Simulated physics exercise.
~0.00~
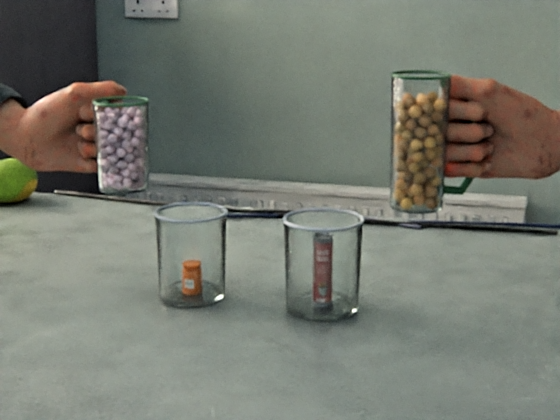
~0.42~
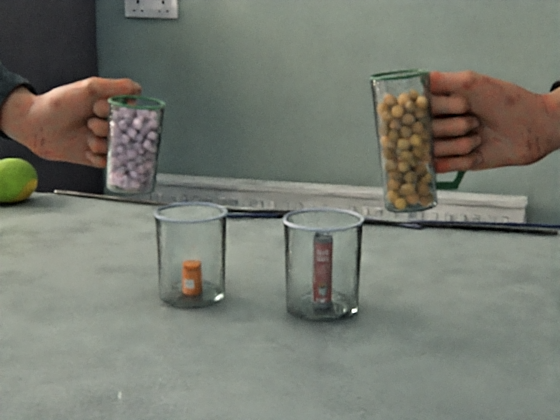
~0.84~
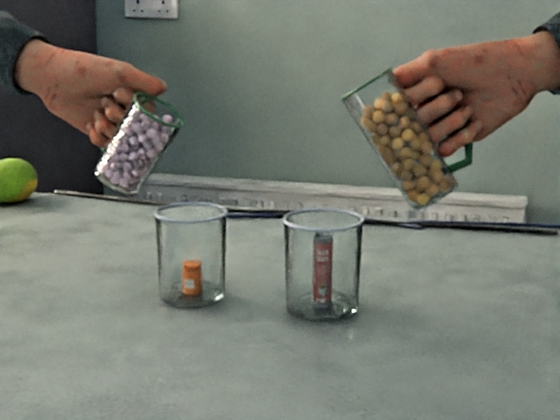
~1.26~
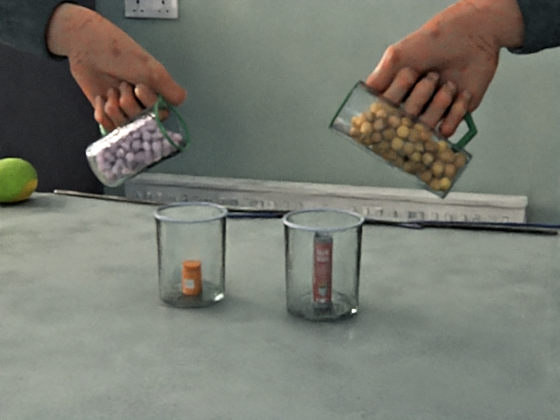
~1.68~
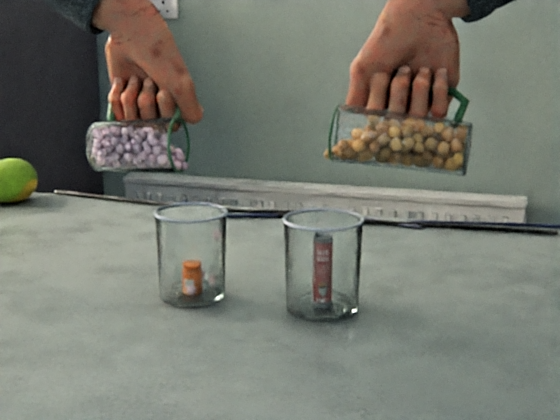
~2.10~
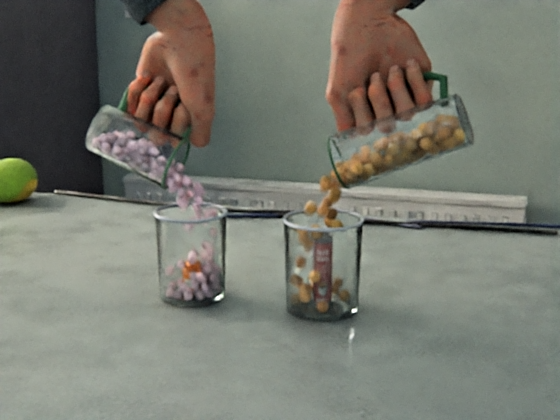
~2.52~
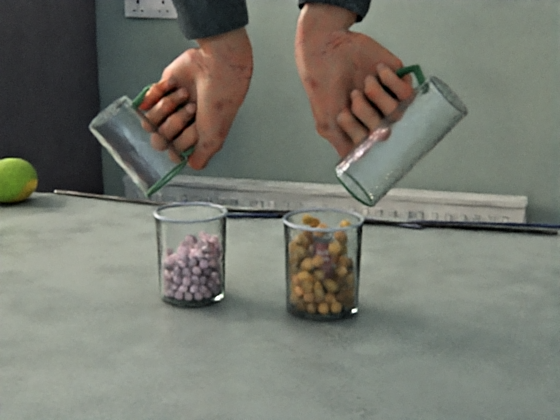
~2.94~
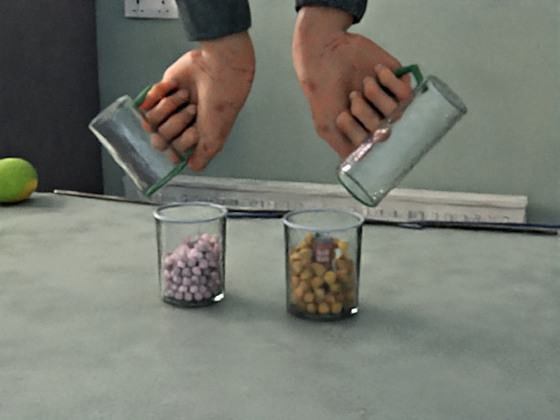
On a grey tabletop against a green wall, two clear glasses stand side by side, a short orange object in the left one and a taller reddish one in the right. Two hands hold clear green-handled cups above them, the left filled with pale purple pellets and the right with yellowish-brown balls. The hands tilt the cups inward until they lie on their sides, and the contents begin tumbling into the glasses. The cups tip further and empty completely. At the end, the orange object is buried, while the reddish one's top still shows above the yellowish pile.
